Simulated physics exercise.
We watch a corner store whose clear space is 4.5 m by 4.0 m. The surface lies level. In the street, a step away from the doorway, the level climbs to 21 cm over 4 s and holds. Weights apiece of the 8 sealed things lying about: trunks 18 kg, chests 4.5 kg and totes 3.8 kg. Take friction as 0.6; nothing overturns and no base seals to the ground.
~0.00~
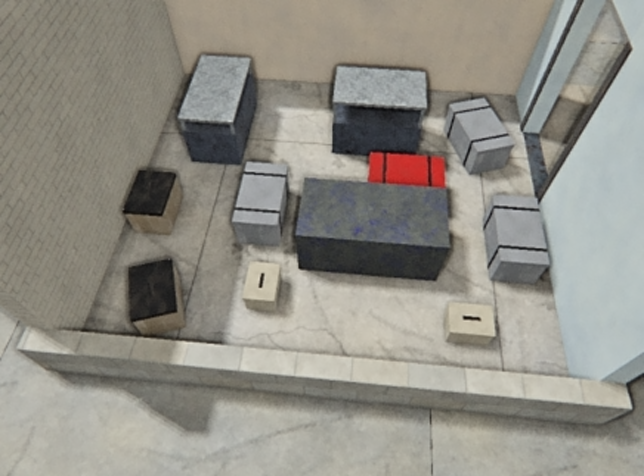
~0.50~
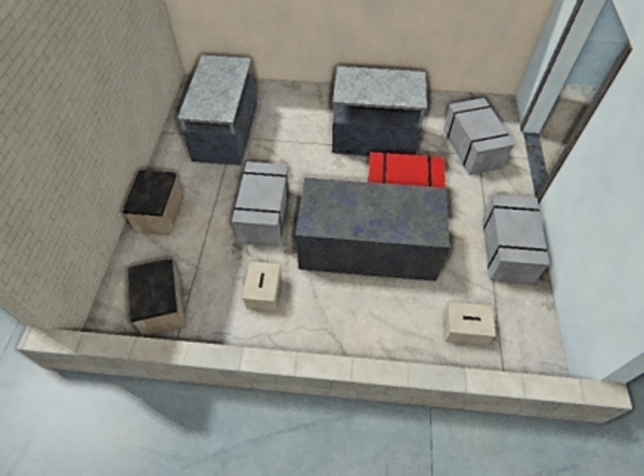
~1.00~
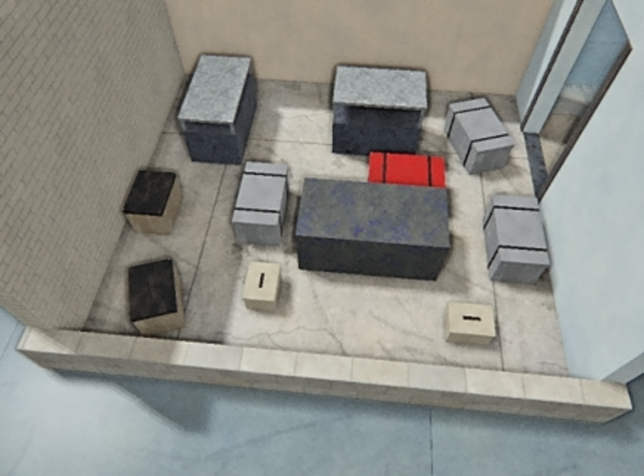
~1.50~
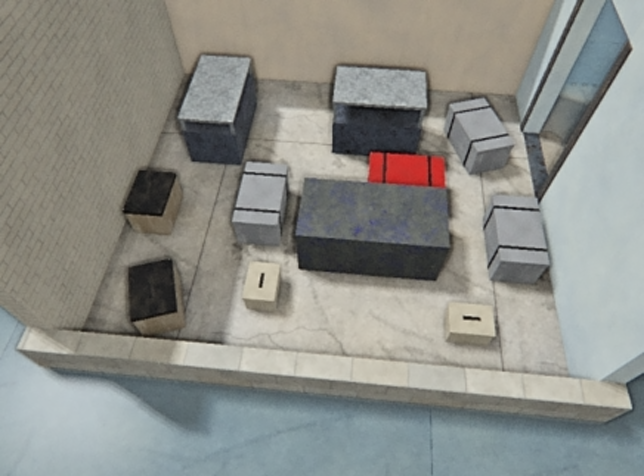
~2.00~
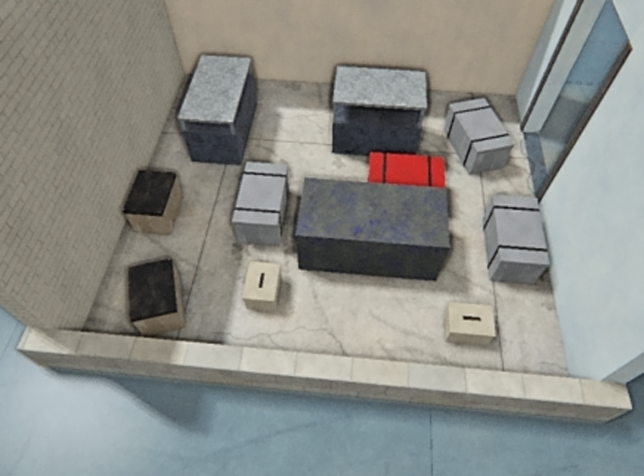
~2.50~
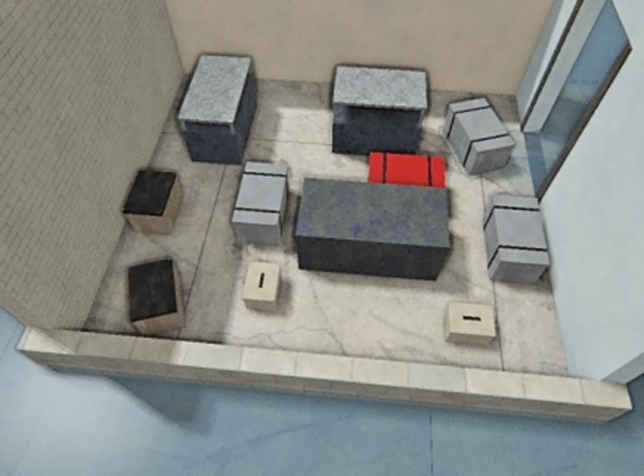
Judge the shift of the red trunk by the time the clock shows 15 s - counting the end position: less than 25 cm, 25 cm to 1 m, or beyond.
Red trunk travels far.
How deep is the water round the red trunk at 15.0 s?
Roughly 12 cm.
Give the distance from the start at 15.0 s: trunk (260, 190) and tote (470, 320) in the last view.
In turn: 80 cm, 60 cm.
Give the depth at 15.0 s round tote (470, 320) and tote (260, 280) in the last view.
About 13 and 11 cm.
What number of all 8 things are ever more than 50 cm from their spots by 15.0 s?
7 of them.
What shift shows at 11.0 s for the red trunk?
About 140 cm.
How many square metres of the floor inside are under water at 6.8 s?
Roughly 11.5 m2.
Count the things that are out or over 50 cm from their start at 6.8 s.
By then 1.
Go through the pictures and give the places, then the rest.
The red trunk at (407, 170), on the bottom; water covers 0.0 m2; 0 of 8 have shifted, in the first picture.
The red trunk at (407, 170), on the bottom; water covers 0.0 m2; 0 of 8 have shifted, in the second picture.
The red trunk at (407, 170), on the bottom; 0.0 m2 under water; 0 of 8 have shifted, in the third picture.
The red trunk at (407, 170) rests on the ground; 0.0 m2 under water; 0 of 8 have shifted, in the fourth picture.
The red trunk at (407, 170), on the bottom; 0.0 m2 under water; 0 of 8 have shifted, in the fifth picture.
The red trunk at (407, 170) rests on the ground; water covers 0.4 m2; 0 of 8 have shifted, in the sixth picture.
After 3.5 s the red trunk is near (407, 170), 0.0 m from its start, aground; 0 afloat.
After 6.8 s the red trunk is near (302, 144), 1.2 m from its start, aground; 0 afloat.
After 11.0 s the red trunk is near (294, 115), 1.5 m from its start, afloat; 5 afloat.
After 15.0 s the red trunk is near (238, 155), 1.8 m from its start, afloat; 8 afloat.
